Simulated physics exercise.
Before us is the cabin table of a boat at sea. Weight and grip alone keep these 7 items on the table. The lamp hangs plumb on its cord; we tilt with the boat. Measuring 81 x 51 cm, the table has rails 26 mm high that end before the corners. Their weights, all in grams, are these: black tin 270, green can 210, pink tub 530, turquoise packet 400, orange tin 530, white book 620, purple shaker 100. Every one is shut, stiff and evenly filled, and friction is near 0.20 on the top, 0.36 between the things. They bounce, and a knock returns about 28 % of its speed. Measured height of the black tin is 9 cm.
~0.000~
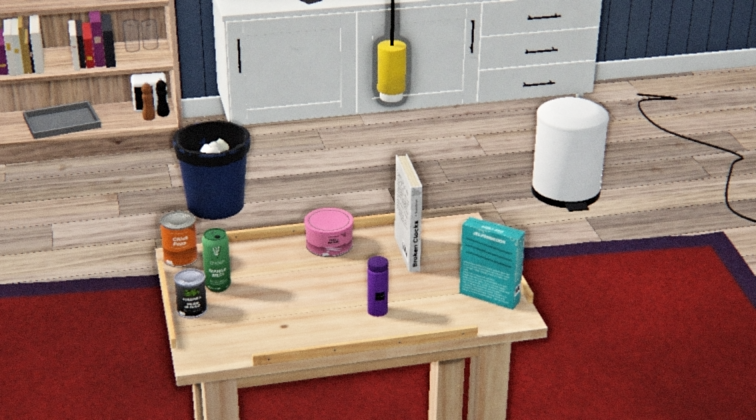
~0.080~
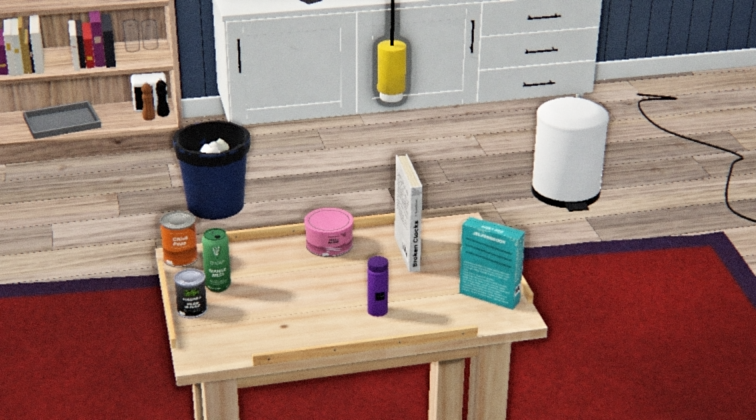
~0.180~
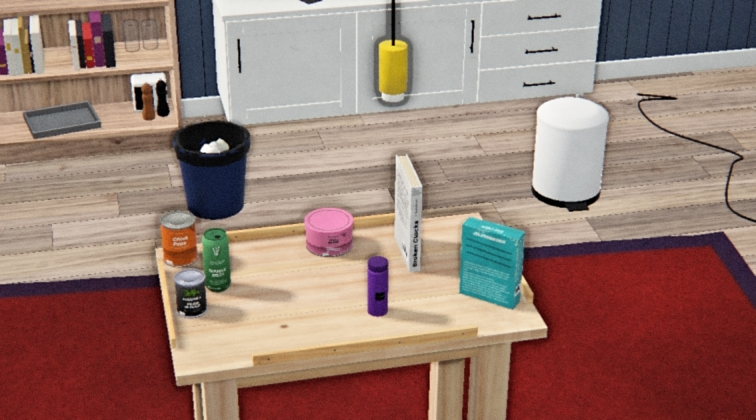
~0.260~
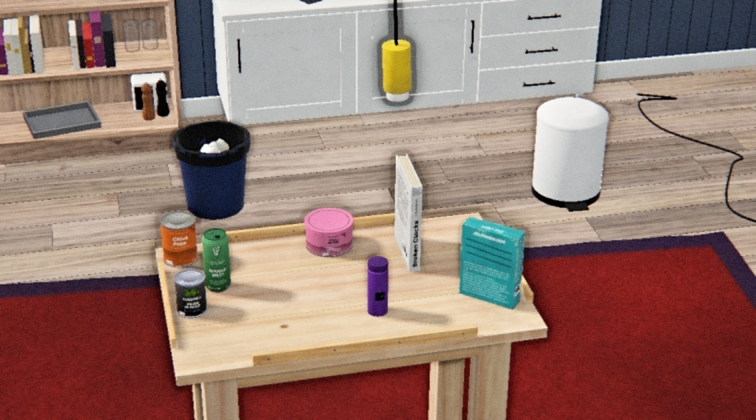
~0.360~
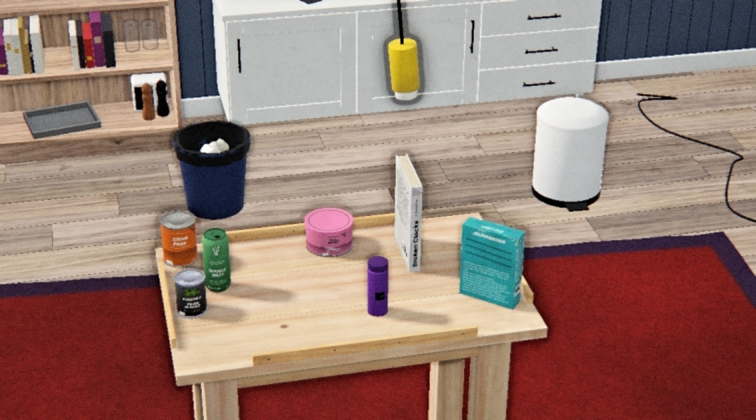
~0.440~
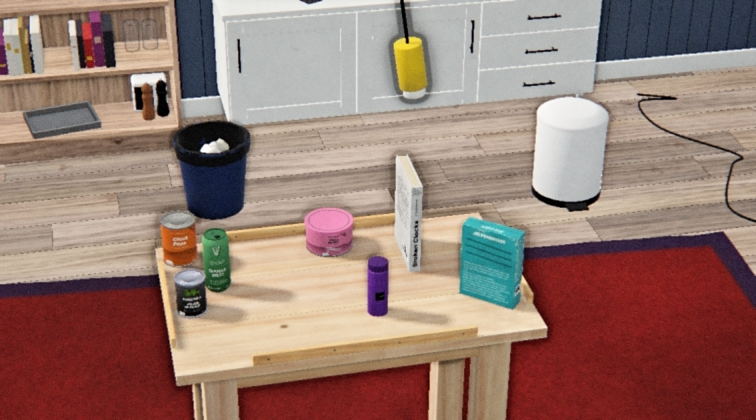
A light wooden table with low rails stands on a red rug in a boat's cabin, seen from slightly above, with a bookcase, bin, white cabinets and yellow hanging lamp behind. Orange, green and black tins stand at left, a pink tub and white book toward the back, a purple shaker and turquoise packet nearer right. The lamp, straight at first, slants gradually rightward as the cabin tilts right side down, the view tilting along while the tabletop items stay put.
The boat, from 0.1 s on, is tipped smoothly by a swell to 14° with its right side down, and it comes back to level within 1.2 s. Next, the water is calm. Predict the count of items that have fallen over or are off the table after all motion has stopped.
My guess is a single loss.
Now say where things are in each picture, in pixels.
Boat level; black tin (191, 294); green can (217, 261), in the first picture.
Boat level; orange tin (179, 239); white book (408, 213), in the second picture.
Boat level; purple shaker (378, 287); pink tub (329, 232), in the third picture.
Floor tilted 2°, right side down; turquoise packet (491, 263); orange tin (179, 239), in the fourth picture.
Floor tilted 6°, right side down; white book (408, 213); purple shaker (378, 287), in the fifth picture.
Floor tilted 8°, right side down; black tin (191, 294); green can (217, 261), in the sixth picture.
After 0.84 s, floor tilted 12°, right side down; black tin moved 2 cm near (198, 293); green can moved 2 cm near (223, 260); white book 55° off its base.
After 0.94 s, floor tilted 9°, right side down; green can moved 3 cm near (228, 259); black tin moved 2 cm near (201, 292); white book on its side.
In the end (1.8 s), toppled on the table, white book; the other 6 under 5 cm from the start. At the end, from the last picture's camera, black tin near (203, 292), green can near (230, 259).
